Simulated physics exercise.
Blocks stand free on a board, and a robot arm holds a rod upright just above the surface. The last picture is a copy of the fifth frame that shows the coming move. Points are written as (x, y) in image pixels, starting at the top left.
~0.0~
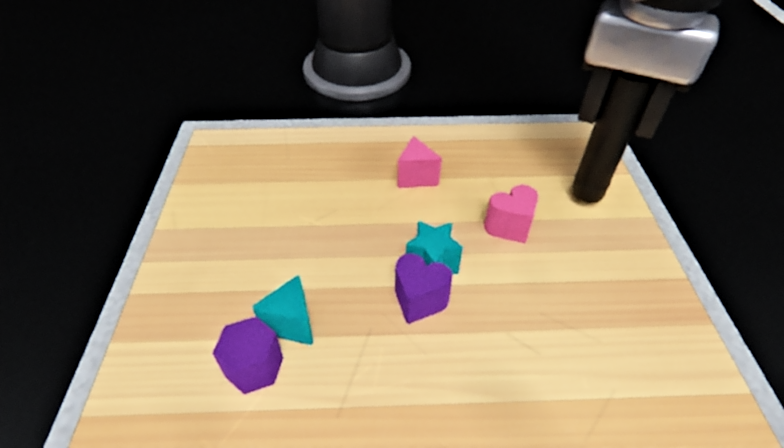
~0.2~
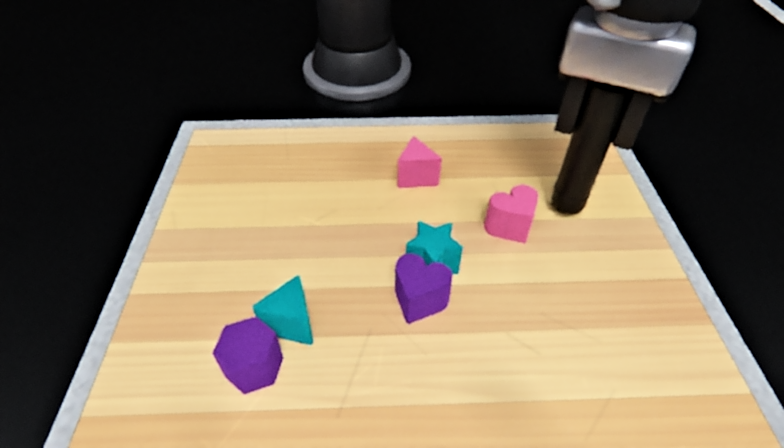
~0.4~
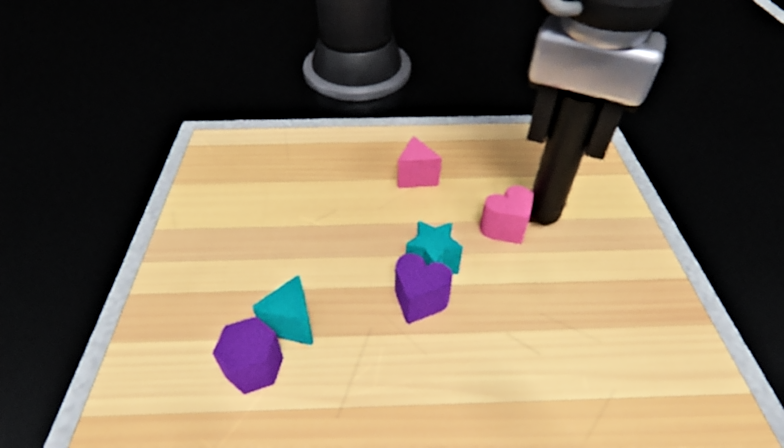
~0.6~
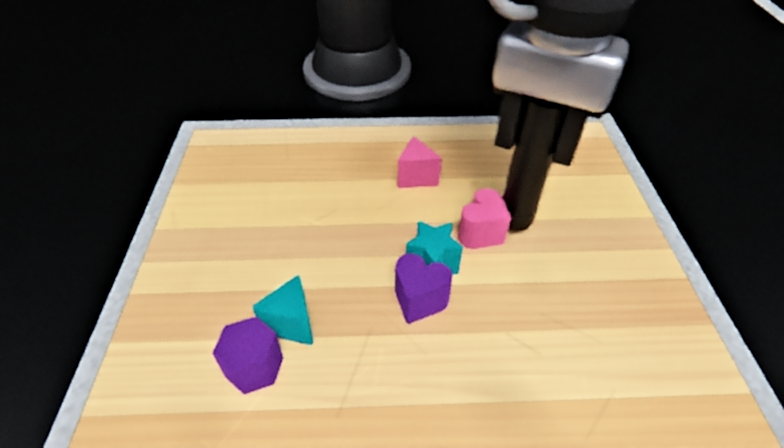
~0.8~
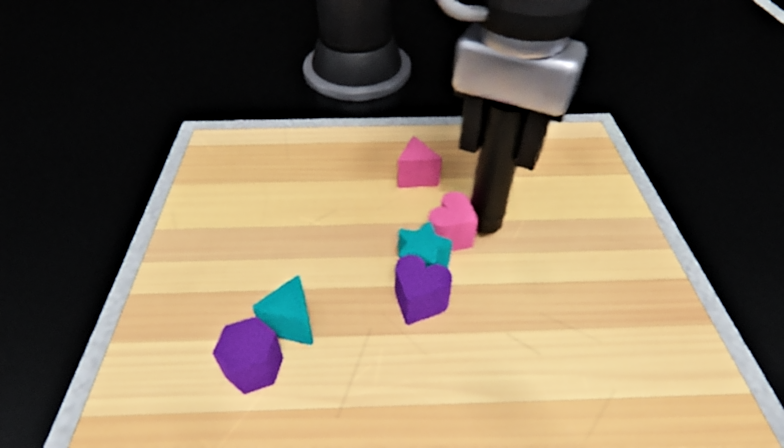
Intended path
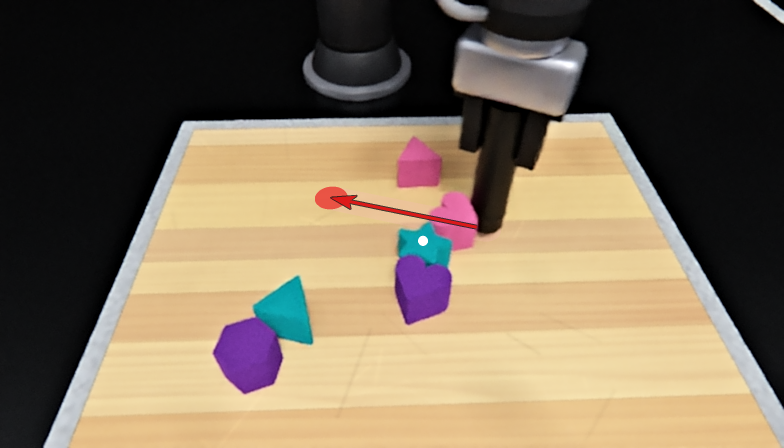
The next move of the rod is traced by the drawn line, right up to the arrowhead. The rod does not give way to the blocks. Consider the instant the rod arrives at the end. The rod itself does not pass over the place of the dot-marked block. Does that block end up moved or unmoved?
It shifts.
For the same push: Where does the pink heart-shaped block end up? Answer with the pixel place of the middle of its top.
About (366, 205).
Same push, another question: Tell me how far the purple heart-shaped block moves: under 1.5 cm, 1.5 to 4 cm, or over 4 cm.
Its displacement is below 1.5 cm.
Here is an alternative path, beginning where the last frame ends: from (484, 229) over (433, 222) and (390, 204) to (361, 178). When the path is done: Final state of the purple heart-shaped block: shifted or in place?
That block is going to be left alone.
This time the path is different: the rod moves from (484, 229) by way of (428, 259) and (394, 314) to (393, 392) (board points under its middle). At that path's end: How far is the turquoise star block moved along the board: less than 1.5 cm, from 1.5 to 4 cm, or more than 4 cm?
Long, over 4 cm.
Path on the board, from (484, 229) directly to (331, 198); the dot is on the turquoise star block.
The first path, step by step. One third of the way, rod (430, 211); turquoise star block (398, 239), turned 50° anticlockwise; pink heart-shaped block (400, 204), turned 20° anticlockwise.
Two thirds of the way, rod (378, 201); turquoise star block (389, 240), turned 65° anticlockwise; pink heart-shaped block (367, 205), turned 60° anticlockwise.
At the end, rod (330, 191); pink triangular block in place; purple heart-shaped block in place; turquoise star block (389, 240), turned 65° anticlockwise; pink heart-shaped block (366, 205), turned 65° anticlockwise.
